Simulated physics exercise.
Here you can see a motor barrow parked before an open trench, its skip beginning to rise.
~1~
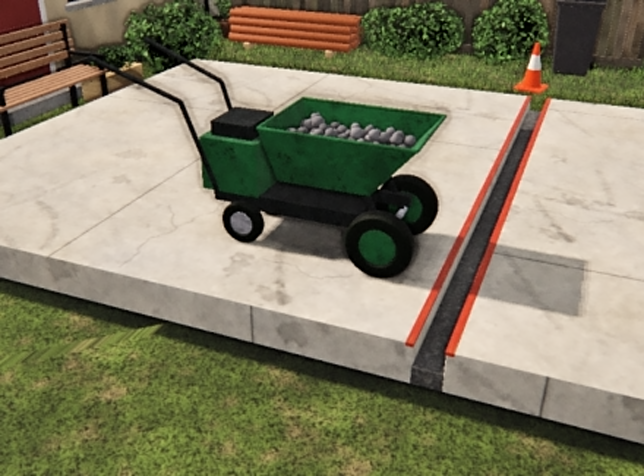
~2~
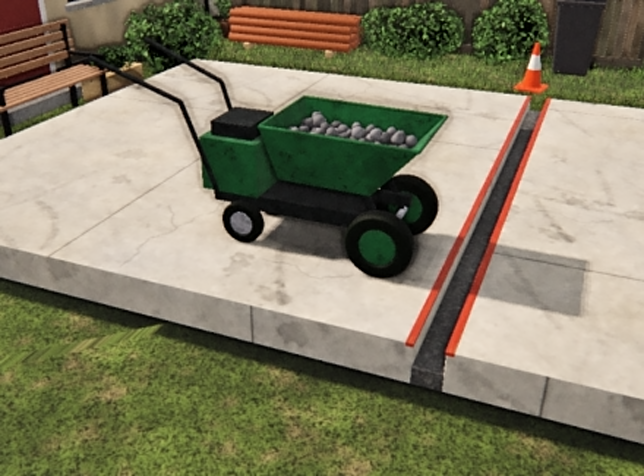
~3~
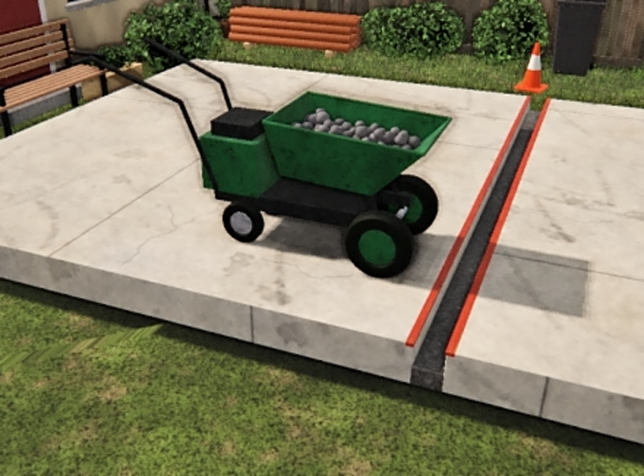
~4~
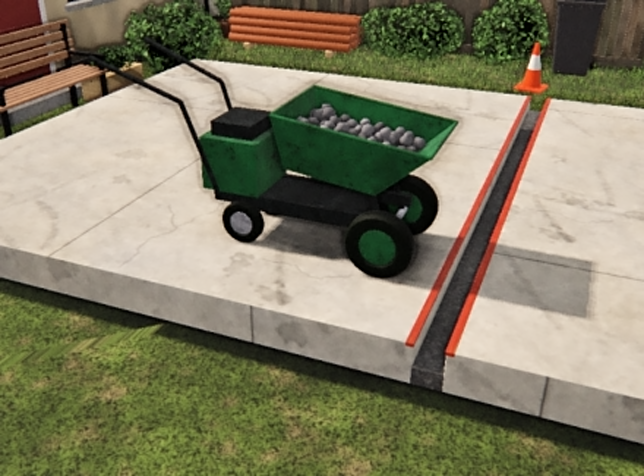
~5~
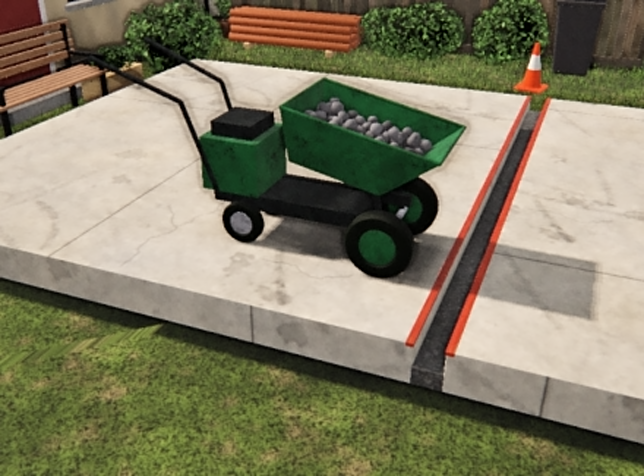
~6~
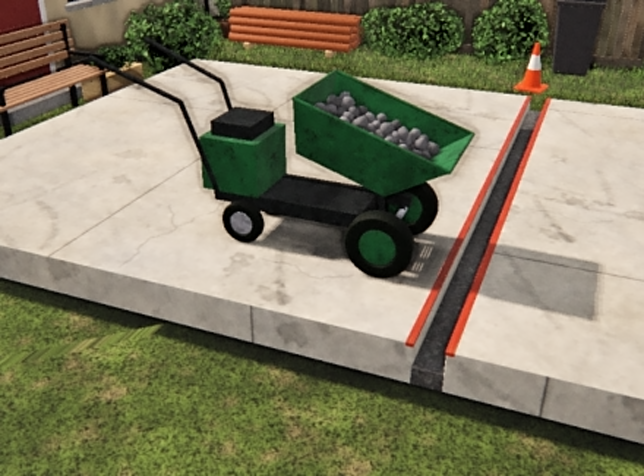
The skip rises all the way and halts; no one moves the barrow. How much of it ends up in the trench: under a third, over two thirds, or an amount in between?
Under a third.
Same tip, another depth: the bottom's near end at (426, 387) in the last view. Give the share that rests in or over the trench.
The share would be around 0 per cent.
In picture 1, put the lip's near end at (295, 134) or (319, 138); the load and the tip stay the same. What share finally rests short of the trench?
Near 60 and 40 percent respectively.
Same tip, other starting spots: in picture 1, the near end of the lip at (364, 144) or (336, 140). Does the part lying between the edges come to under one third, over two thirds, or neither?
In the first case the middle third, in the second case one to two thirds.
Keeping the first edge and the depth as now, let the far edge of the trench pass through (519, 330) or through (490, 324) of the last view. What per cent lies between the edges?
Roughly 50 percent first and 10 percent second.
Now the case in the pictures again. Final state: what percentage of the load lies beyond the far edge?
I'd say near 90 per cent, give or take.
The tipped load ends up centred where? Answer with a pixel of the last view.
About (553, 278).
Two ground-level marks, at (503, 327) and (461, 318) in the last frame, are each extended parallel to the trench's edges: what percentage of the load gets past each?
Estimate, first then second: 80 %, 90 %.
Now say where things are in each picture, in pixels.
In the first picture, lip of the skip at (417, 152), level; top of the load at (330, 139), round cobbles; first edge of the trench at (426, 309); far edge at (464, 318), the trench under half as wide as the skip, and about as deep as wide.
In the second picture, lip of the skip at (419, 153), level; top of the load at (332, 138).
In the third picture, lip of the skip at (423, 155), tipped barely; top of the load at (323, 131).
In the fourth picture, lip of the skip at (431, 159), tipped a little; top of the load at (329, 127).
In the fifth picture, lip of the skip at (439, 165), tipped a little; top of the load at (332, 122).
In the sixth picture, lip of the skip at (449, 173), tipped clearly; top of the load at (329, 121); first edge of the trench at (426, 309); far edge at (464, 318).
Soon after the last picture, skip tipped steeply; all in the skip.
A little later, skip tipped right over; about two thirds in the skip; about a quarter beyond it; a small part falling.
Later still, skip tipped right over; a small part in the skip; most beyond it.
At rest, skip tipped right over; a small part in the skip; none in or heaped over the trench; nearly all beyond it.
